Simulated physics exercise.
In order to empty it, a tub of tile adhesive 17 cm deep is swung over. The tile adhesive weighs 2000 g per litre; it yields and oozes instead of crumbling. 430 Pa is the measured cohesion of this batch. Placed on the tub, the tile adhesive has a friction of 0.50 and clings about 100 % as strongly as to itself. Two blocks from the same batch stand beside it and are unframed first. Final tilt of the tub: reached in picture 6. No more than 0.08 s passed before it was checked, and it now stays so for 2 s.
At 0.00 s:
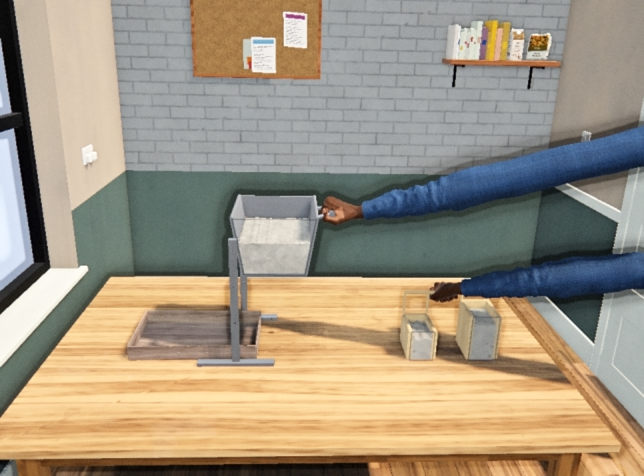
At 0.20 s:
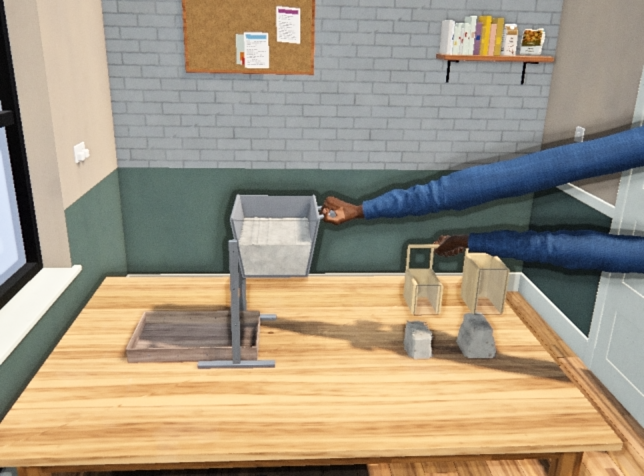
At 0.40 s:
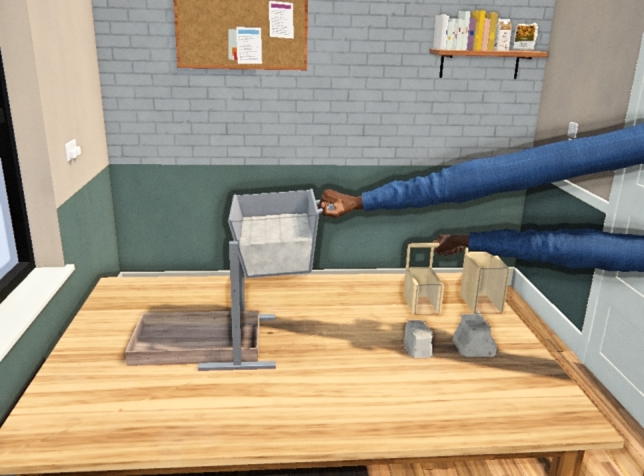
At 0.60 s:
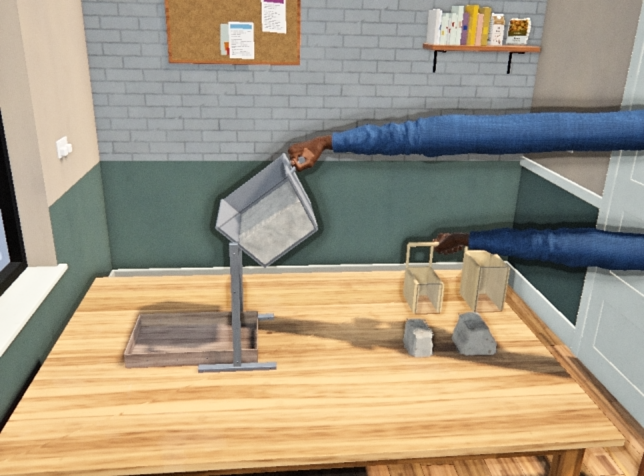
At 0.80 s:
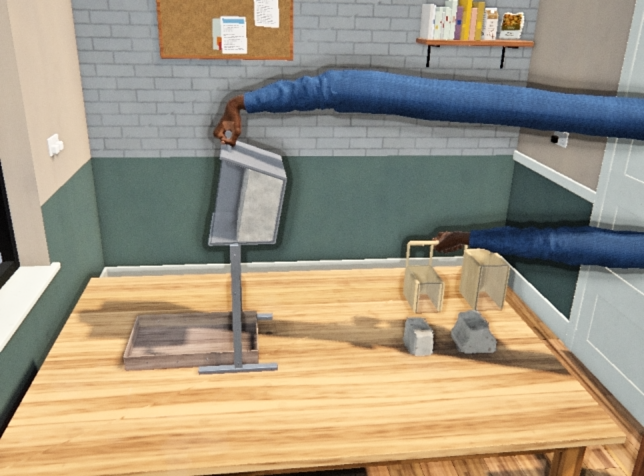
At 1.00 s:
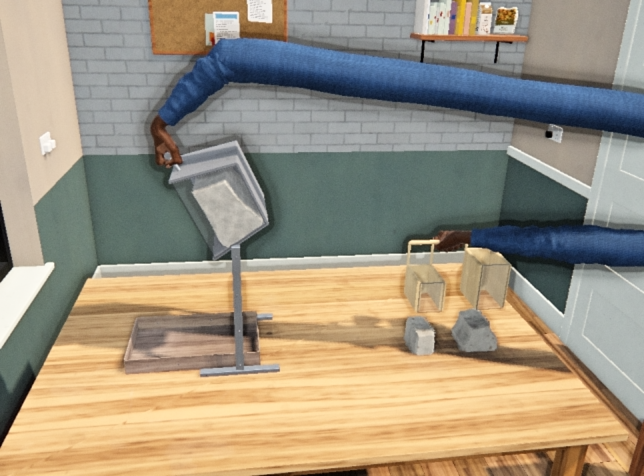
Two blue-sleeved arms reach from the right over a pale wooden table before a grey brick and green wall, seen from slightly above. A grey tub of whitish paste sits on a stand above a brown tray at left, with two small tan boxes at right. The lower hand lifts the boxes off two grey blocks, the larger slumping slightly, then the upper hand swings the tub over leftward as the view drifts slightly.
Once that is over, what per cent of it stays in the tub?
Some 0 per cent stays in the tub.
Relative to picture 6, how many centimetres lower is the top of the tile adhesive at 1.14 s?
Roughly 12 cm.
By 1.14 s, the tub is at 115 degrees and holds 40 %.
By 1.31 s, the tub is at 115 degrees and holds 0 %.
By 1.48 s, the tub is at 115 degrees and holds 0 %.
By 1.65 s, the tub is at 115 degrees and holds 0 %.
By 3.00 s, at the end, the tub is at 115 degrees and holds 0 %.
